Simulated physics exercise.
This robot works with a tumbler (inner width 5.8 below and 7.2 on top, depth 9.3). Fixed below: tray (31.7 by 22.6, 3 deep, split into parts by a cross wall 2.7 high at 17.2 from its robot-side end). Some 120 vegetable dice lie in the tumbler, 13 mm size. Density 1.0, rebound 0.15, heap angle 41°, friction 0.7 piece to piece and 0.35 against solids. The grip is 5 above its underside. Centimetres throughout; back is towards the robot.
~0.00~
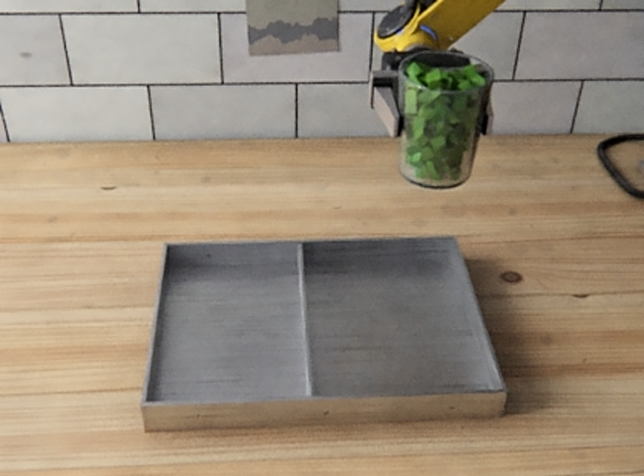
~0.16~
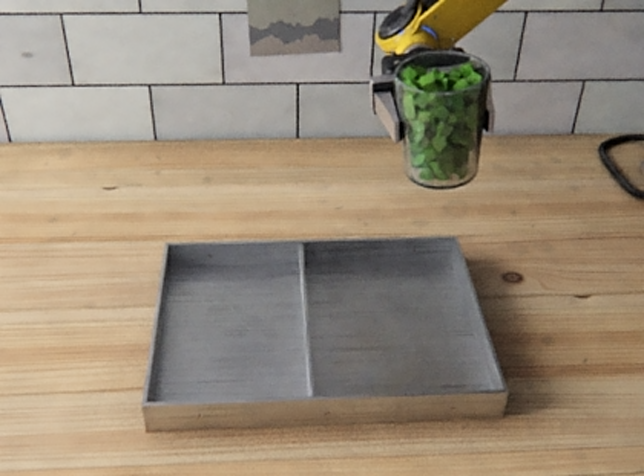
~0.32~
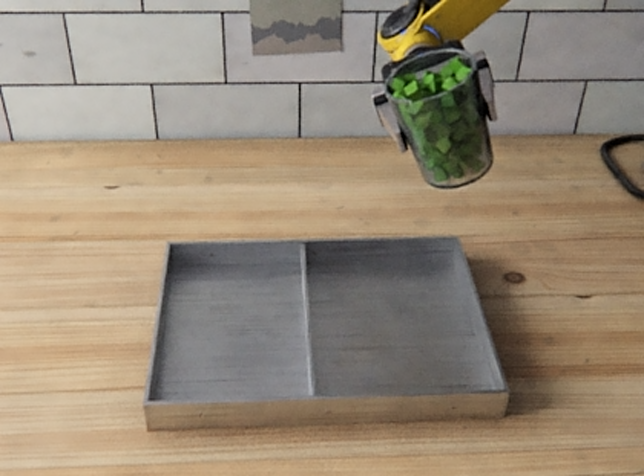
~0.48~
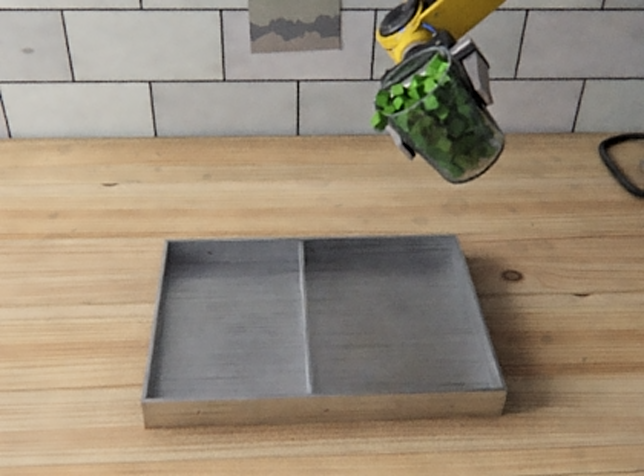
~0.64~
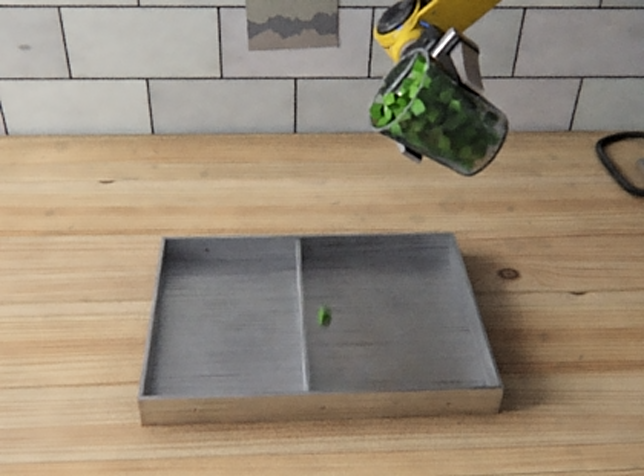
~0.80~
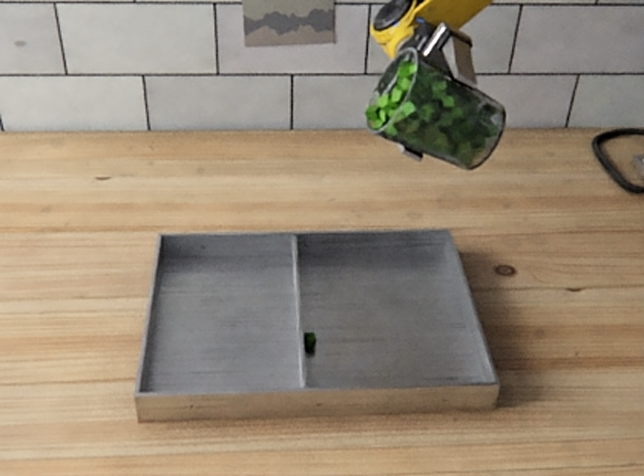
To begin with, a yellow robot arm holds a clear tumbler of green vegetable dice upright above a divided grey tray. The arm steadily tilts the tumbler's mouth to the left, and the dice shift toward the rim. A single green piece drops into the tray's right section and ends up beside the divider.
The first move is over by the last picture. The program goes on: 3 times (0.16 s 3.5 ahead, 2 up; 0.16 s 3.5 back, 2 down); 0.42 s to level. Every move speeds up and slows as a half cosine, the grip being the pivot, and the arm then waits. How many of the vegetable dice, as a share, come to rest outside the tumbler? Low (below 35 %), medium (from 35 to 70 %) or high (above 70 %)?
Answer: Low; below 35 % of the vegetable dice finish outside the tumbler.
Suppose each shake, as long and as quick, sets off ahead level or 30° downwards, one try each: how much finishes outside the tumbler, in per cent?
Some 20 and 5 per cent.
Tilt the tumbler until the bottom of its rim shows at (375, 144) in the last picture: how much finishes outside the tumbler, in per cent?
Some 75 per cent.
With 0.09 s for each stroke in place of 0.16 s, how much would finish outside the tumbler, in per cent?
In that case some 80 per cent.
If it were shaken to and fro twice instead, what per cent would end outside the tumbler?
It would be near 20 per cent.
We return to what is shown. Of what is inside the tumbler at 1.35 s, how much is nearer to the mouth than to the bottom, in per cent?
About 55 per cent.
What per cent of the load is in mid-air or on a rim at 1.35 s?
Some 2 per cent.
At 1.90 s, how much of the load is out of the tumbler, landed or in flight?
About 25 per cent by then.
After 1.35 s, tilted 62° forward, highest piece 28 above the table; 102 in the tumbler, 12 in the robot-side part, 6 in the far-side part, 3 in flight or on a rim.
After 1.90 s, tilted 46° forward, highest piece 27 above the table; 91 in the tumbler, 21 in the robot-side part, 11 in the far-side part.
After 2.38 s, level, highest piece 29 above the table; 91 in the tumbler, 21 in the robot-side part, 11 in the far-side part.
After 3.43 s, level, highest piece 29 above the table; 91 in the tumbler, 21 in the robot-side part, 11 in the far-side part.
At rest, 91 in the tumbler, 21 in the robot-side part, 11 in the far-side part. That is 26 % outside the tumbler.
